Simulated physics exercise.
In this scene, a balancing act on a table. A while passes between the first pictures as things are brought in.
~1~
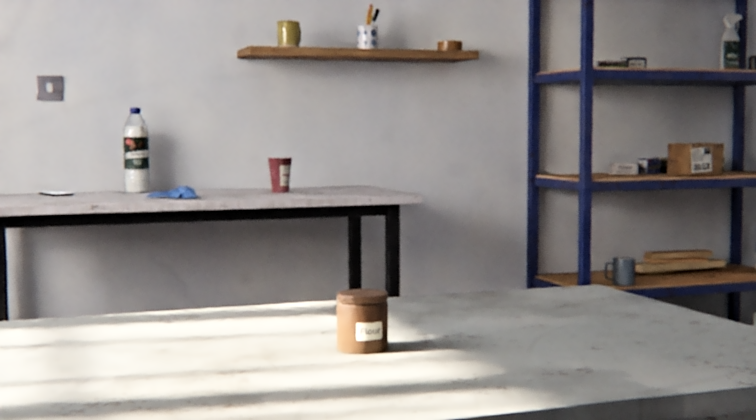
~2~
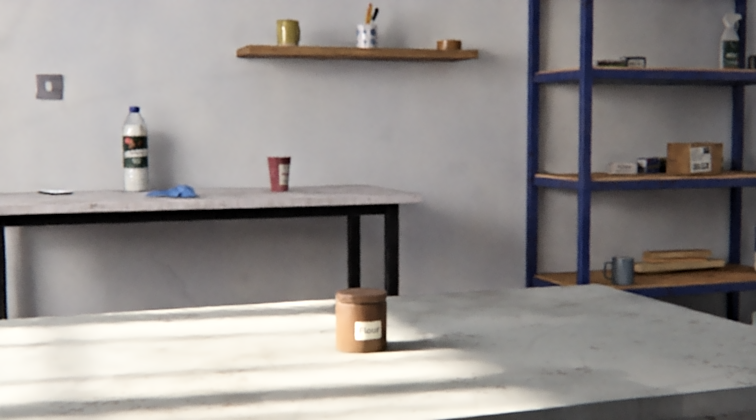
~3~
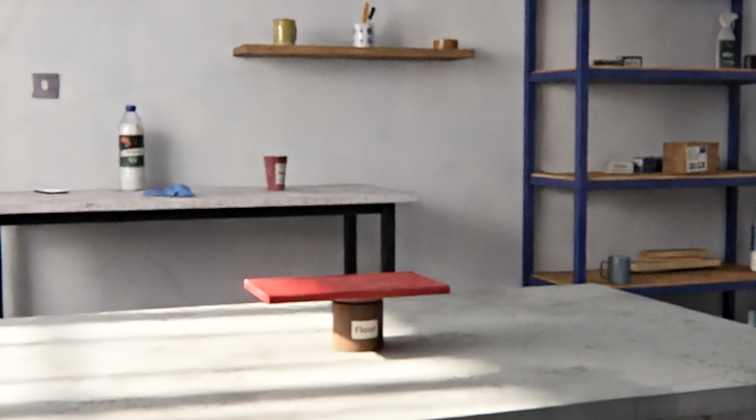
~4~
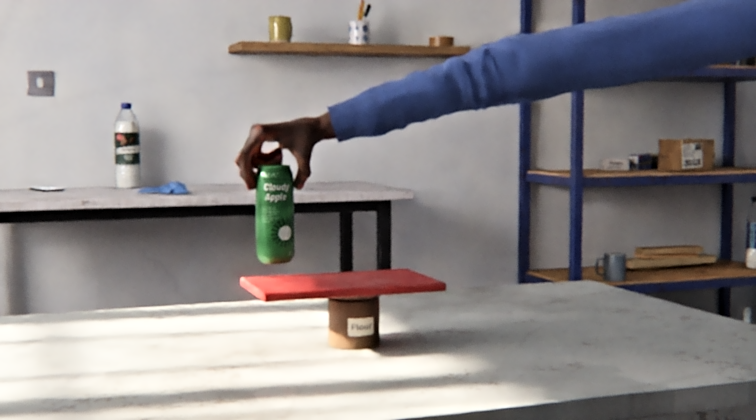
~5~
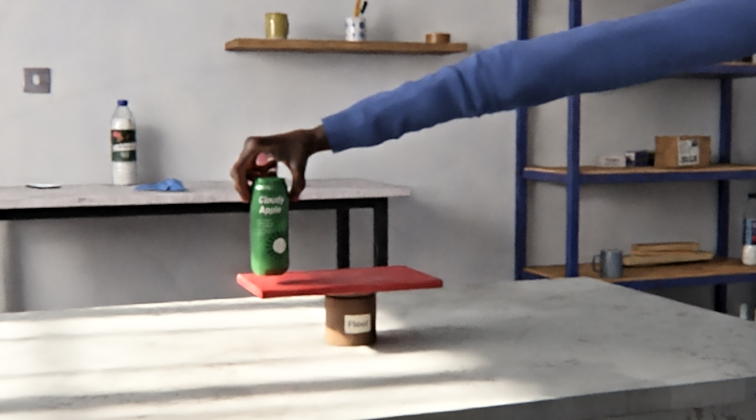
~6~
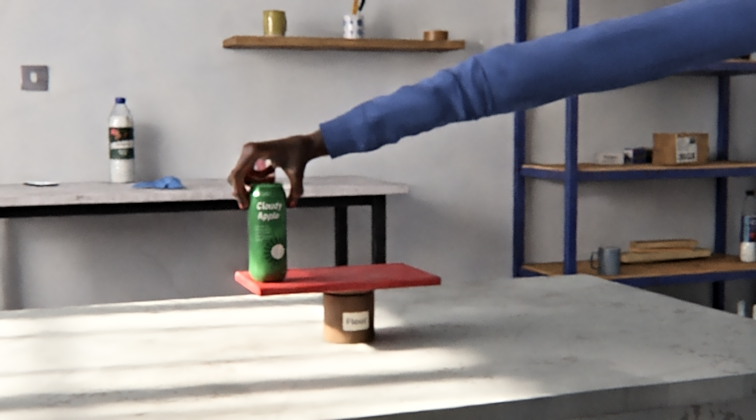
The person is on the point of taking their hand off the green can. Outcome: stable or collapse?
I expect the stack to come down, at least in part.
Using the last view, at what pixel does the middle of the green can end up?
In the final view it sits at roughly (185, 336).
Then, 0.30 s past the last view, green can now fallen; red lid rocked 48° from its first pose.
Then, 0.50 s past the last view, red lid rocked 39° from its first pose.
Finally, fallen, green can; moved from the start, red lid; brown jar still in place. Final places as the last picture's camera would see them, green can near (186, 336). The stack gives way.
